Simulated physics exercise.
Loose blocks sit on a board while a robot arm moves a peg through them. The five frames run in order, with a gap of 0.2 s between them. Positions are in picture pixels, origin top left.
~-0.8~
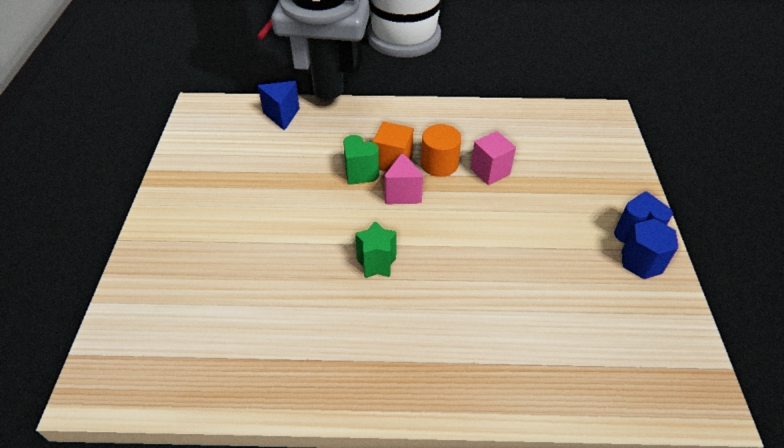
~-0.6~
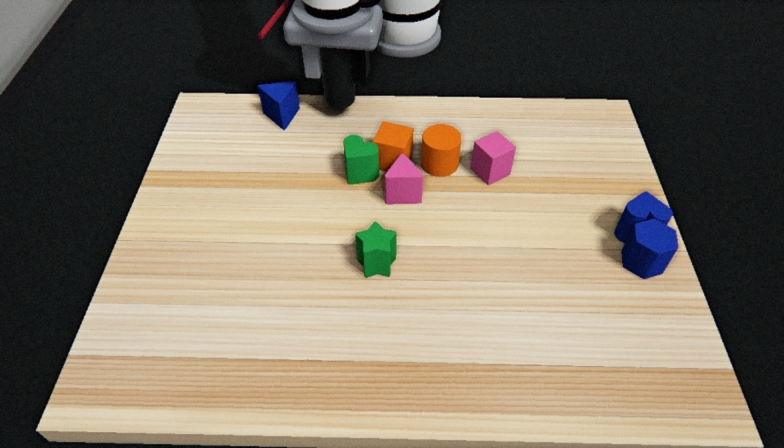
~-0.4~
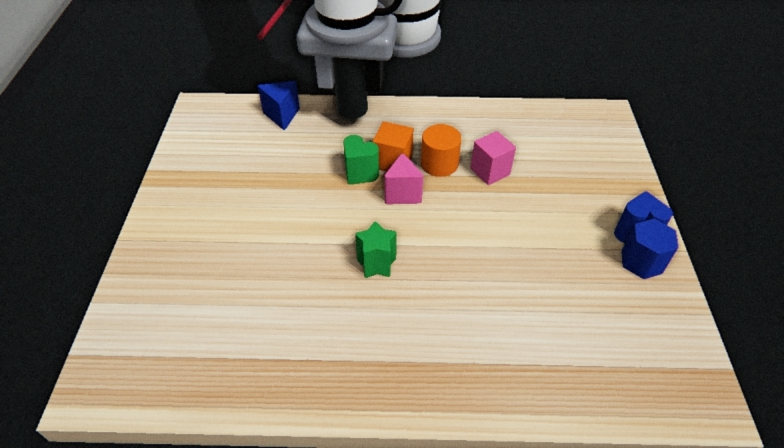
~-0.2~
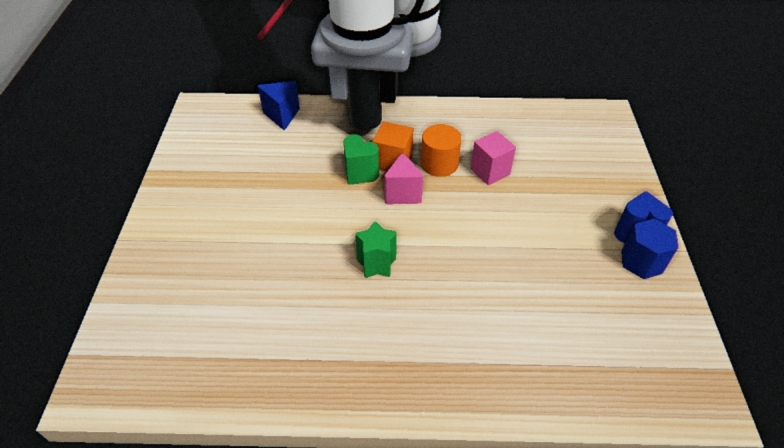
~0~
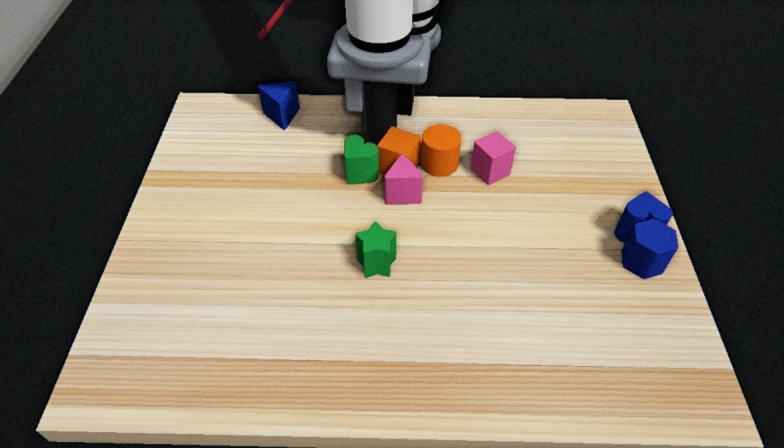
A robot arm slid its dark peg down and to the right across the back of a wooden board, then nudged the orange square block slightly rightward while the other colored blocks stayed put.
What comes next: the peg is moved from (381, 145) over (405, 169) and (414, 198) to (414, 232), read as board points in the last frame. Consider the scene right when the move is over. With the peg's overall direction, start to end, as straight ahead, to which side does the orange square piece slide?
Out to the left.
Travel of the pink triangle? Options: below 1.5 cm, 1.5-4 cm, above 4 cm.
It ends farther than 4 cm from its spot.
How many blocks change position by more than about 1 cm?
Two get moved.
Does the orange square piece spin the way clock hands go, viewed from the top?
That would be a no.
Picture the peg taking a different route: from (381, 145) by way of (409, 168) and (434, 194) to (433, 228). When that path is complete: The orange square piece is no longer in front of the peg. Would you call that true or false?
That claim is false.
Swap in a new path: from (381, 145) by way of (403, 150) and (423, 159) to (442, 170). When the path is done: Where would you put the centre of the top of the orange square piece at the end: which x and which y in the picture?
So, by the moment the path ends, you'll find the top centre of the orange square piece at (423, 160).
What follows on the original path. One third of the way, peg (406, 156); orange square piece (422, 163), turned 25° clockwise; pink triangle (401, 178); orange disc (446, 137).
Two thirds of the way, peg (414, 185); orange square piece (440, 191), turned 15° clockwise; pink triangle (394, 187); orange disc (446, 137).
At the end, peg (414, 220); green heart block still; orange square piece (453, 207), turned 20° anticlockwise; pink triangle (383, 202), turned 30° clockwise; orange disc (446, 137).
